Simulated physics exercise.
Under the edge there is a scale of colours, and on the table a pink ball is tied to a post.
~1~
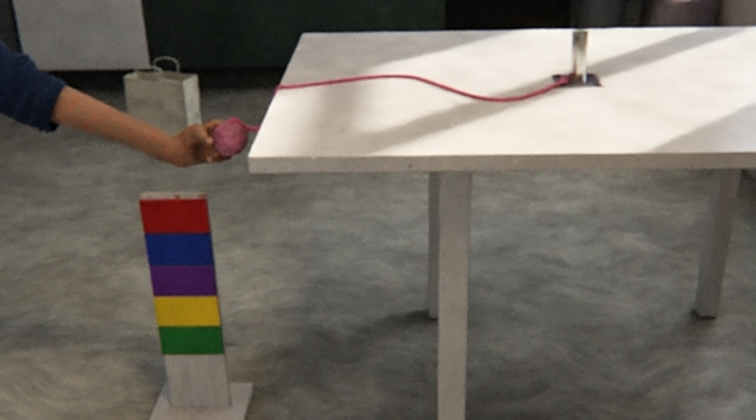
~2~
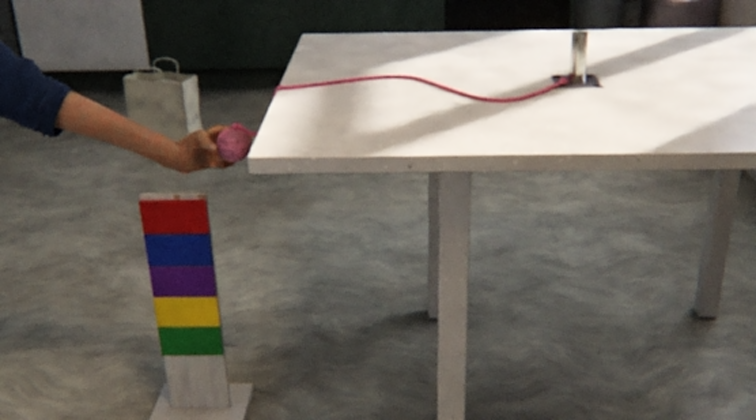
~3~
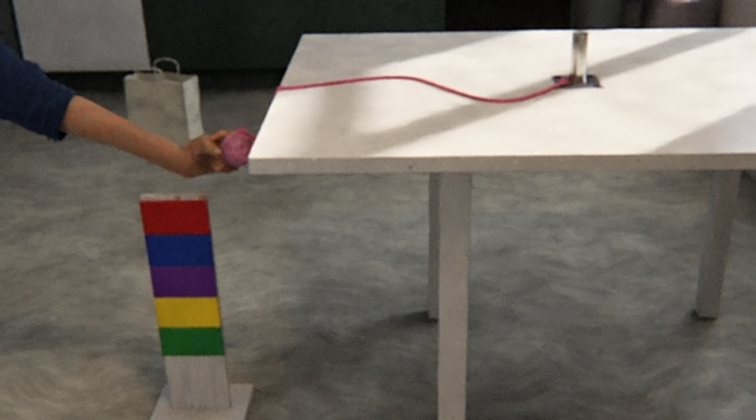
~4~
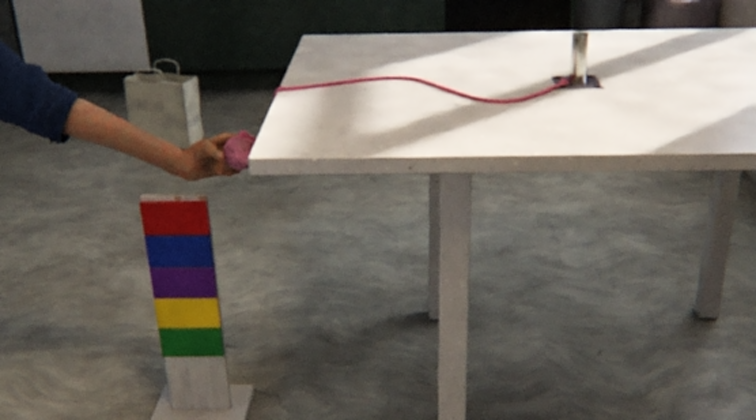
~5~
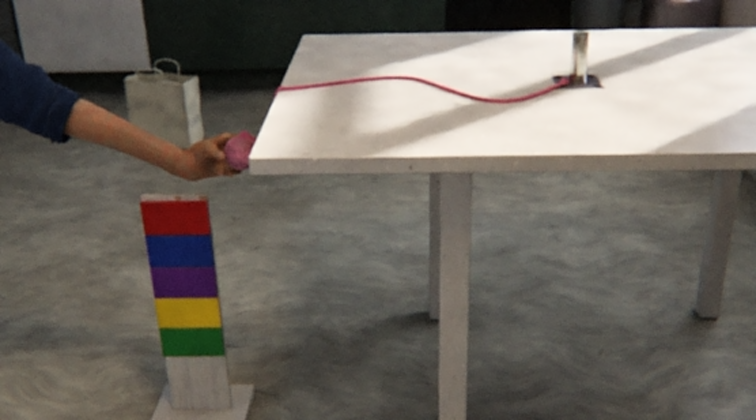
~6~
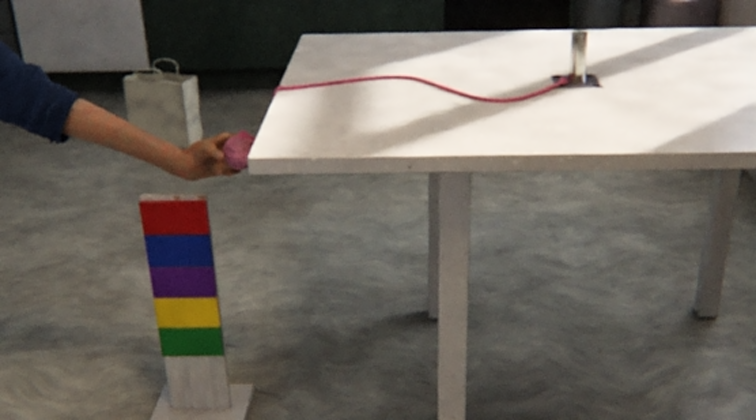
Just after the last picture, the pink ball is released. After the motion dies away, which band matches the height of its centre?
The blue one.
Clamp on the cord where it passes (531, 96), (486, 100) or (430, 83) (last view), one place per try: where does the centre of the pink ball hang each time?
(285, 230), (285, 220), (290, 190).
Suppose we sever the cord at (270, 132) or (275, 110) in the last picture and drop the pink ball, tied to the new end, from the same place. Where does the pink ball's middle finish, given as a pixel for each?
Try 1: (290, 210); try 2: (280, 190).
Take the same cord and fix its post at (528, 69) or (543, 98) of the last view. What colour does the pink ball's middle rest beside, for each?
Answer, in order: Purple, purple.
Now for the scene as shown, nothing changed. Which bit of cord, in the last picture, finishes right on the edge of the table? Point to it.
Check around (340, 82) - that's where it is.
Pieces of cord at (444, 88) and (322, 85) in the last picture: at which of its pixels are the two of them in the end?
End: (399, 88) and then (276, 117).
Early on, ball near (311, 239); level with blue.
Midway, ball near (269, 243); level with blue.
Finally, ball near (281, 245); level with blue. The cord holds its middle at blue.
